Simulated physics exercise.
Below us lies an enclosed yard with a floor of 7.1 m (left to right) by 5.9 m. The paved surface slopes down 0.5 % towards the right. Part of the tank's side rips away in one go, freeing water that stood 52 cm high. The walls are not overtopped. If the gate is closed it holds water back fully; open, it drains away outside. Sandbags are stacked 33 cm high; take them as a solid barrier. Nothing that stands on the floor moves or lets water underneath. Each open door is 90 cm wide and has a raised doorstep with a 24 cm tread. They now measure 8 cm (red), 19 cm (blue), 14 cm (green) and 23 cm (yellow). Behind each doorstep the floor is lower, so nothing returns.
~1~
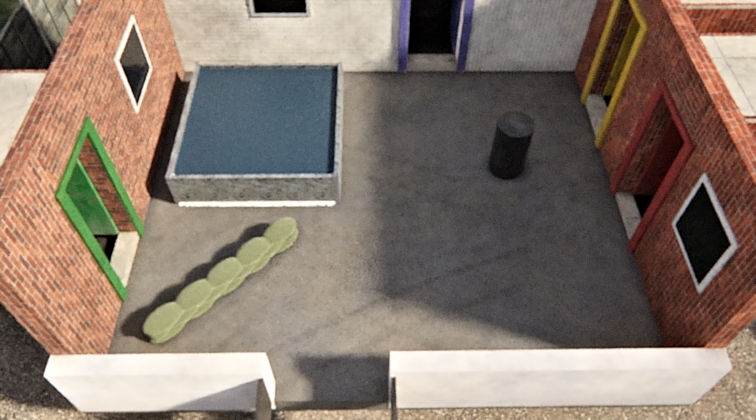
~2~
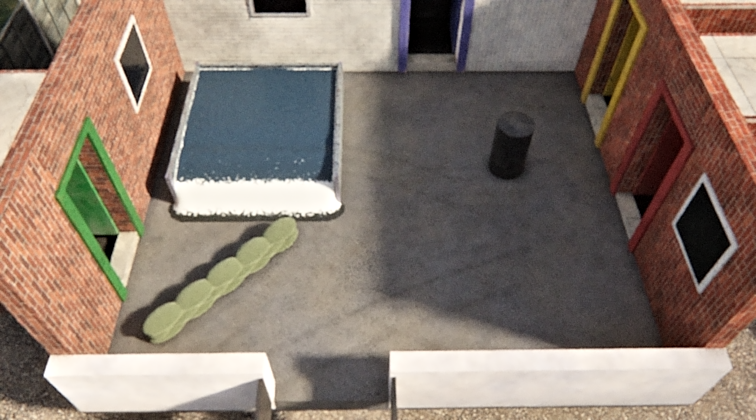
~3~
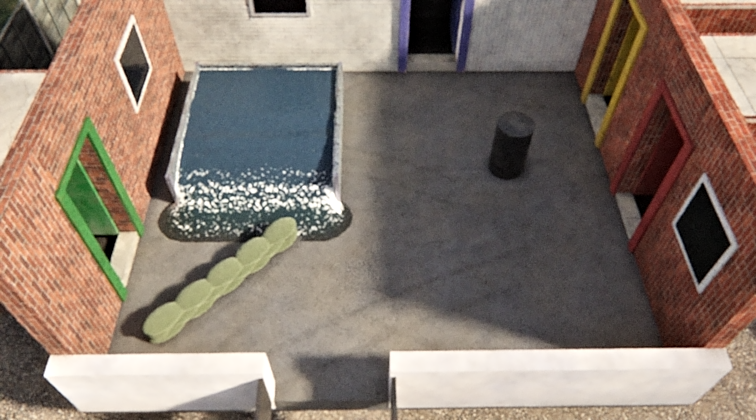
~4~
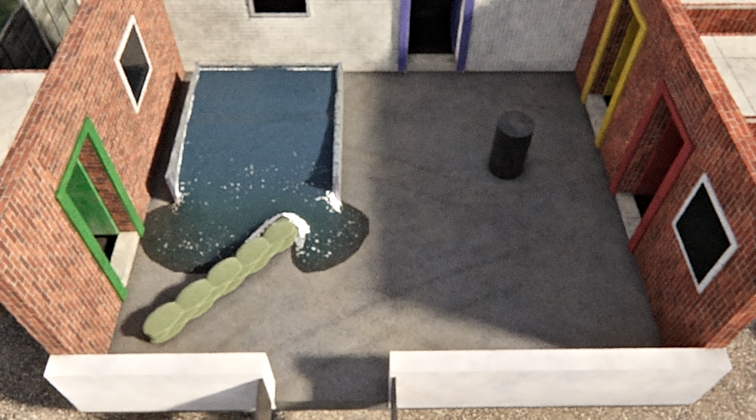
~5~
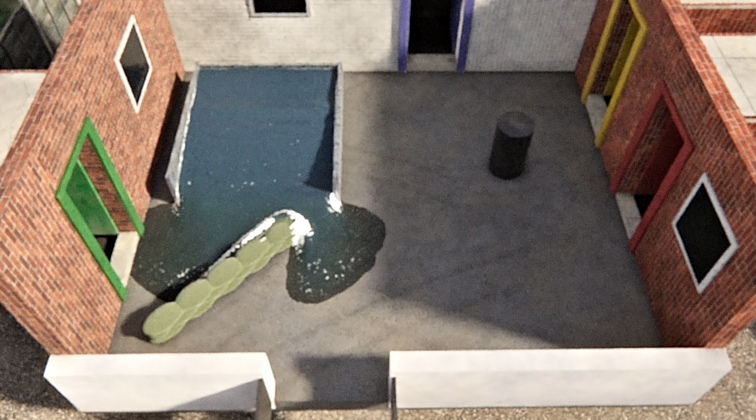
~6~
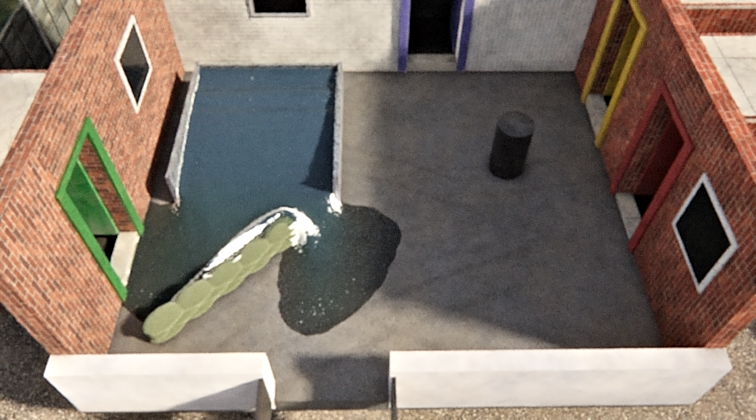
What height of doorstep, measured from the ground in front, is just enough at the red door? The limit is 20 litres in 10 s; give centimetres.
About 7 cm.
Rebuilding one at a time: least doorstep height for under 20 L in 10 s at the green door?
Roughly 34 cm at green.
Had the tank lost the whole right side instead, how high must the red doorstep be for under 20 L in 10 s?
Some 14.0 cm.
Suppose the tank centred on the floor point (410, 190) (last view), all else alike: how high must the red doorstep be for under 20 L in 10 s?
Some 6.0 cm.
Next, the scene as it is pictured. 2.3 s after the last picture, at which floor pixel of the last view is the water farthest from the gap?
Near (669, 378).
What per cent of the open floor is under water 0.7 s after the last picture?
Near 25 per cent is wet.
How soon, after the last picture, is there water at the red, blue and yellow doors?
Arrival: Red 3.4 s, blue 6.5 s, yellow 4.5 s.
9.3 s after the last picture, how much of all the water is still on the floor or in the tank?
About 84 per cent.
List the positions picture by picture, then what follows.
Still water, 52 cm deep, in the tank at (262, 119); the red door at (646, 175) is dry, in the first picture.
The front is at (179, 216), 0.3 m from the gap at (257, 193); 0.6 m2 of floor is wet, 52 cm left at the back, in the second picture.
The gap is at (257, 194), the front 0.6 m out at (178, 236); the back of the tank holds 52 cm, in the third picture.
The front is at (180, 267), 1.2 m from the gap at (257, 195); 2.8 m2 of floor is wet, 52 cm left at the back, in the fourth picture.
Water pours out at (257, 196) and has run 1.7 m, to (186, 301); about 7 cm deep outside, 52 cm at the back, in the fifth picture.
The gap is at (257, 196), the front 2.1 m out at (310, 328); the back of the tank holds 51 cm; the red door at (646, 175), 5.5 m from the gap, is still 3.7 m from the nearest water, in the sixth picture.
Then, 0.7 s after the last picture water covers 25 % of the floor, deepest (45 cm) near (125, 294); it has not reached the red door.
Then, 2.3 s after the last picture water covers 50 % of the floor, deepest (36 cm) near (104, 369); it has not reached the red door.
Then, 9.3 s after the last picture water covers 90 % of the floor, deepest (12 cm) near (207, 282); 8 cm at the red door, 12 litres in over its 8 cm doorstep.
At the red door as built, the water peaked near 11 cm, 5.1 s after the last picture.
Run again over the same 10 s with other heights there, 29 litres in over 6 cm, 12 litres over 8 cm. The limit of 20 litres is kept from about 7 cm up.
